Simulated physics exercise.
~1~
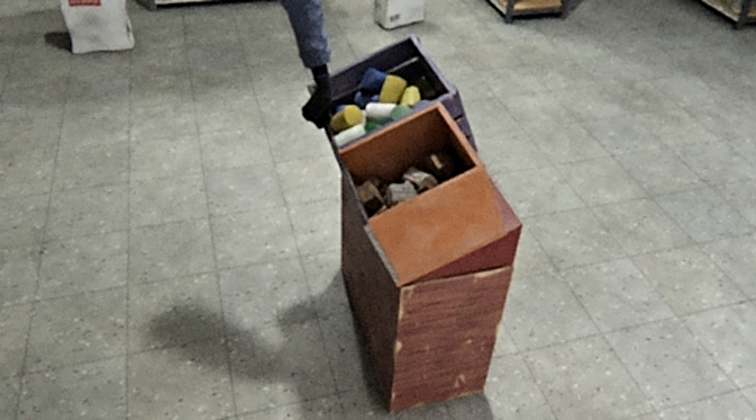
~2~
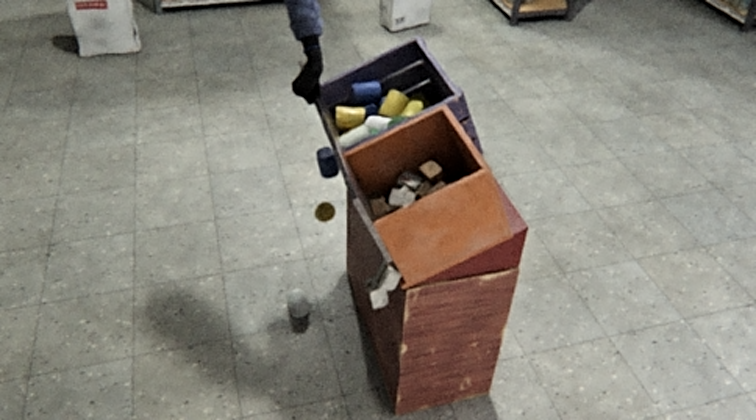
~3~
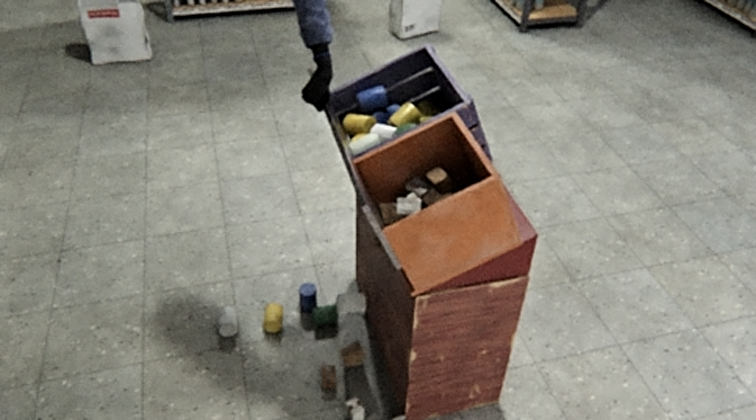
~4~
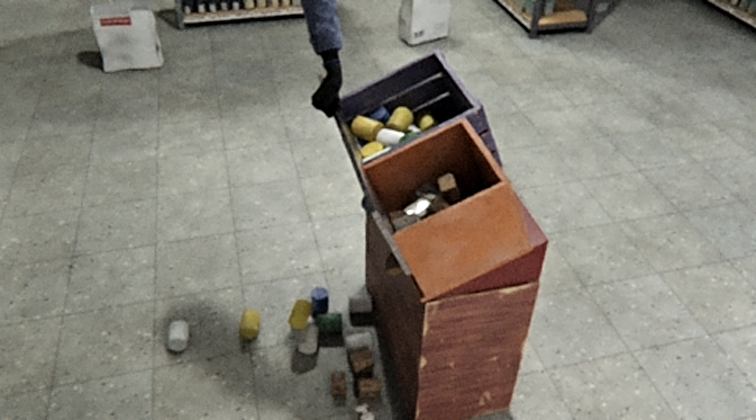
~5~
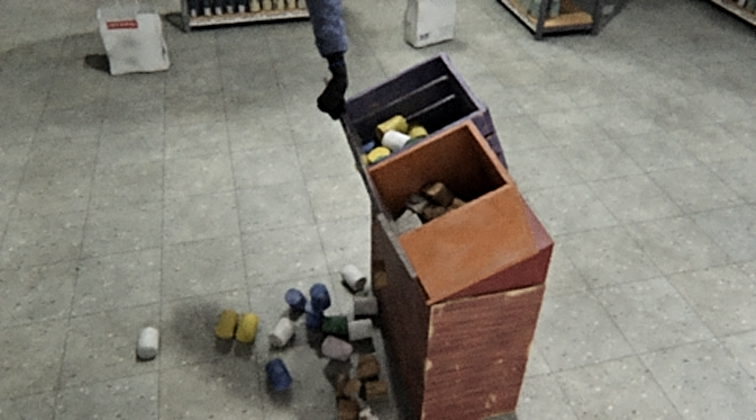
A gloved hand lifts a gate, and some jars and small blocks spill onto the floor.
